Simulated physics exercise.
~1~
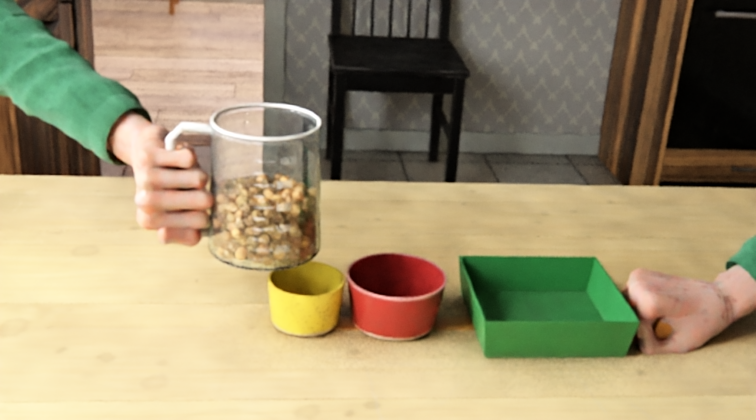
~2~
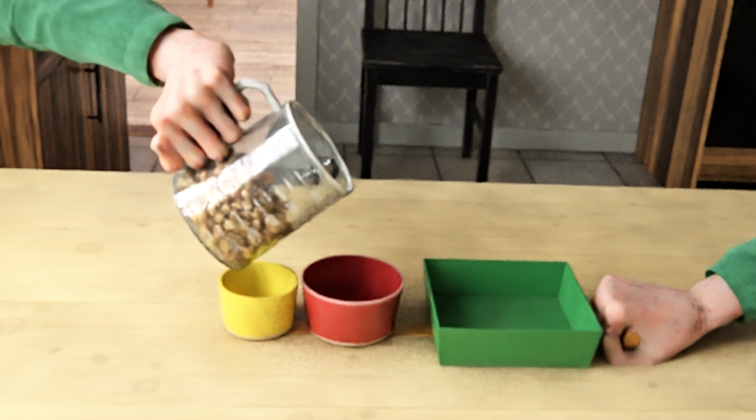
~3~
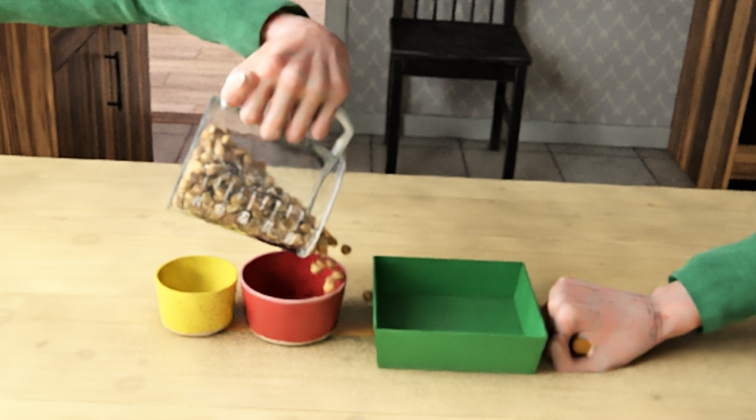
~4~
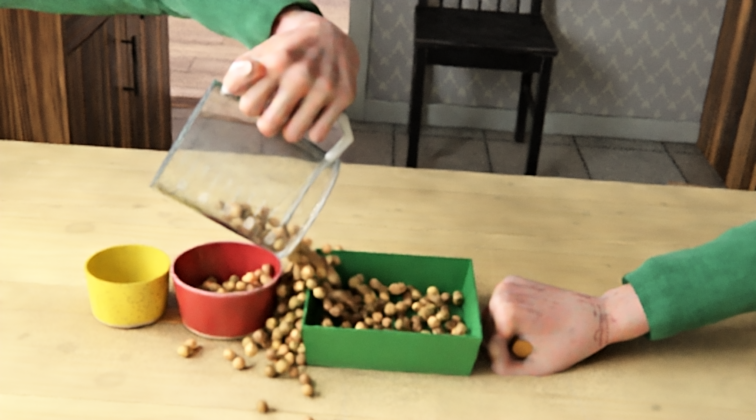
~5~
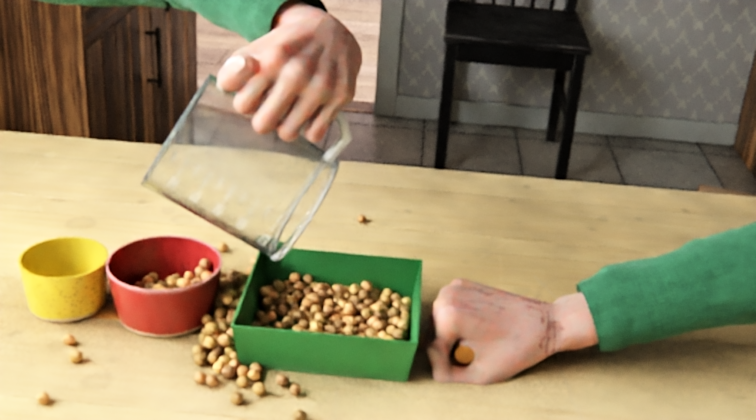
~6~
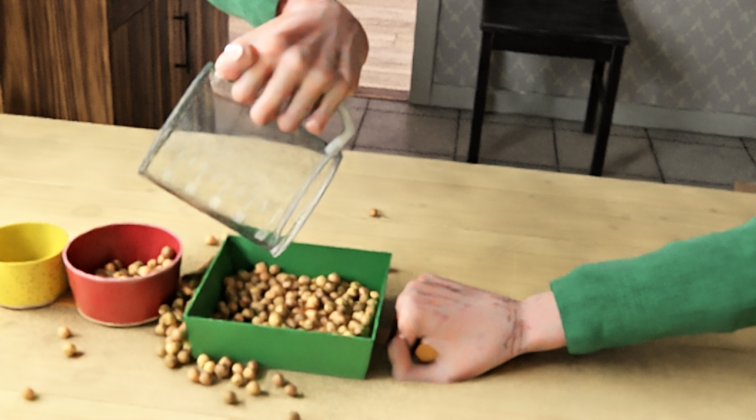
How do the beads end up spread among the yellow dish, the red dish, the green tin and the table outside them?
The green tin ends up with the largest share, a good number lie loose on the table, and the red dish holds a smaller but clear portion. The yellow dish gets none.
